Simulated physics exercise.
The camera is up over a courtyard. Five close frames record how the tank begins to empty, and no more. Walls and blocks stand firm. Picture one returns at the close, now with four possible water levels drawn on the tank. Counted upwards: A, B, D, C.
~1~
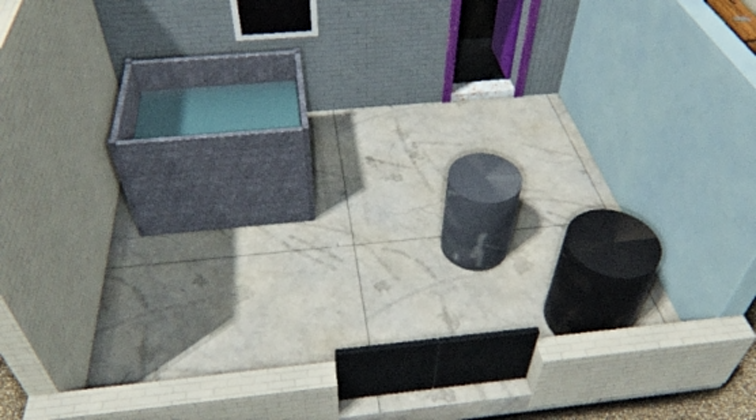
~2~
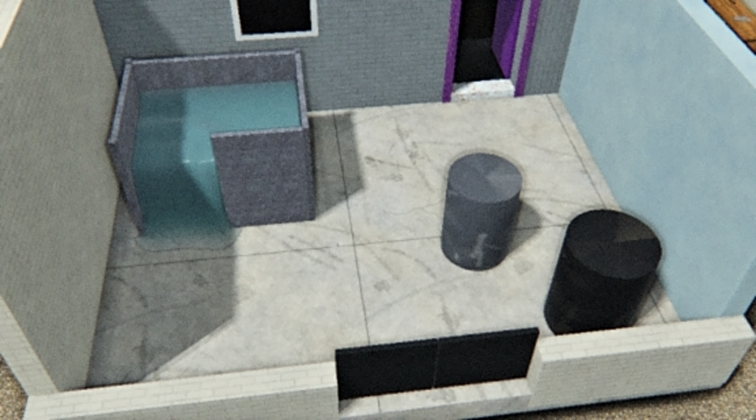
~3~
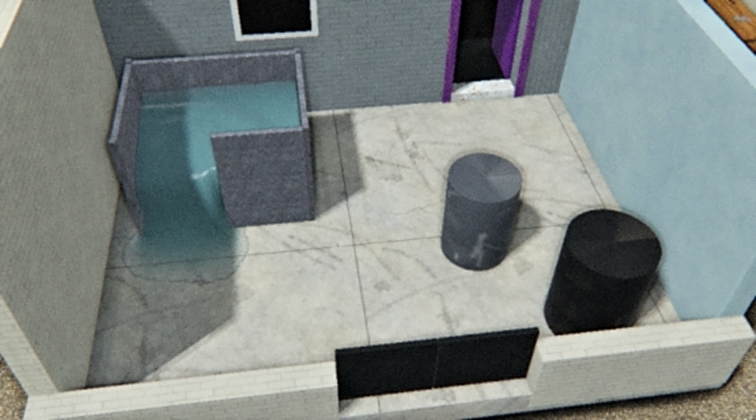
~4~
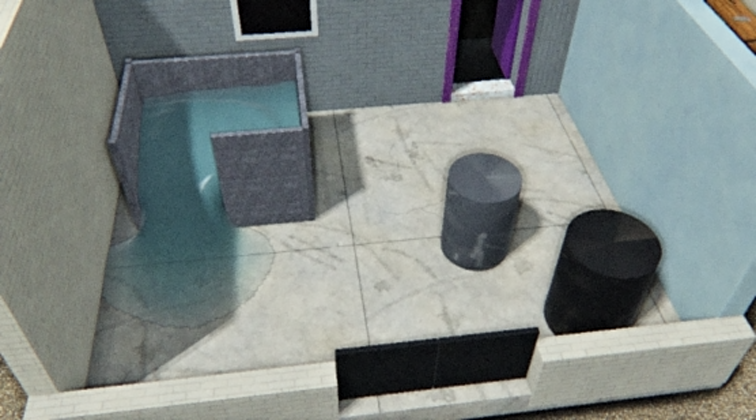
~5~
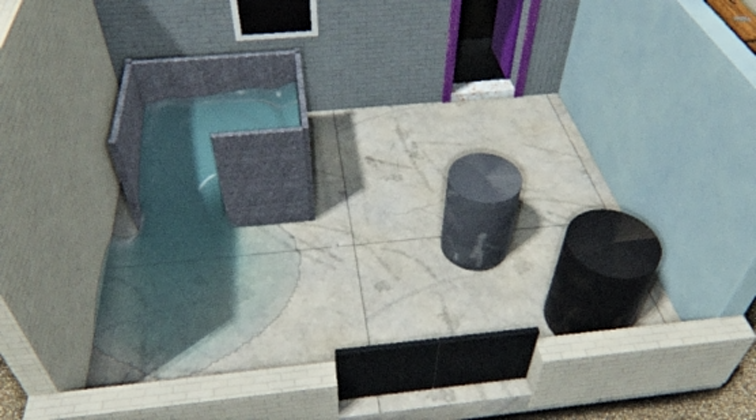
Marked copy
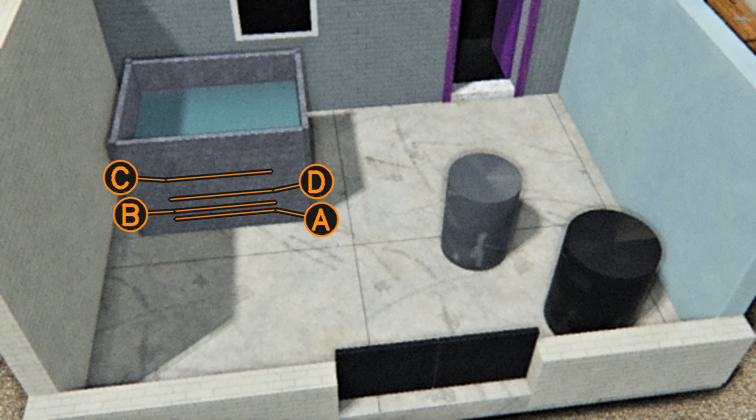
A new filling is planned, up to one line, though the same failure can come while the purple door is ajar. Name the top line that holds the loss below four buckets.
Line C.
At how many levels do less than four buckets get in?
All of the four.
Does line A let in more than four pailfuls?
No, that is safe.
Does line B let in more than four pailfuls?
No.
In orange, A at (226, 214); B at (224, 206); C at (218, 175); D at (222, 194); from the bottom up A, B, D, C.
With A, nothing gets over.
With B, nothing gets over.
With C, a splash gets over, under a bucket.
With D, nothing gets over.
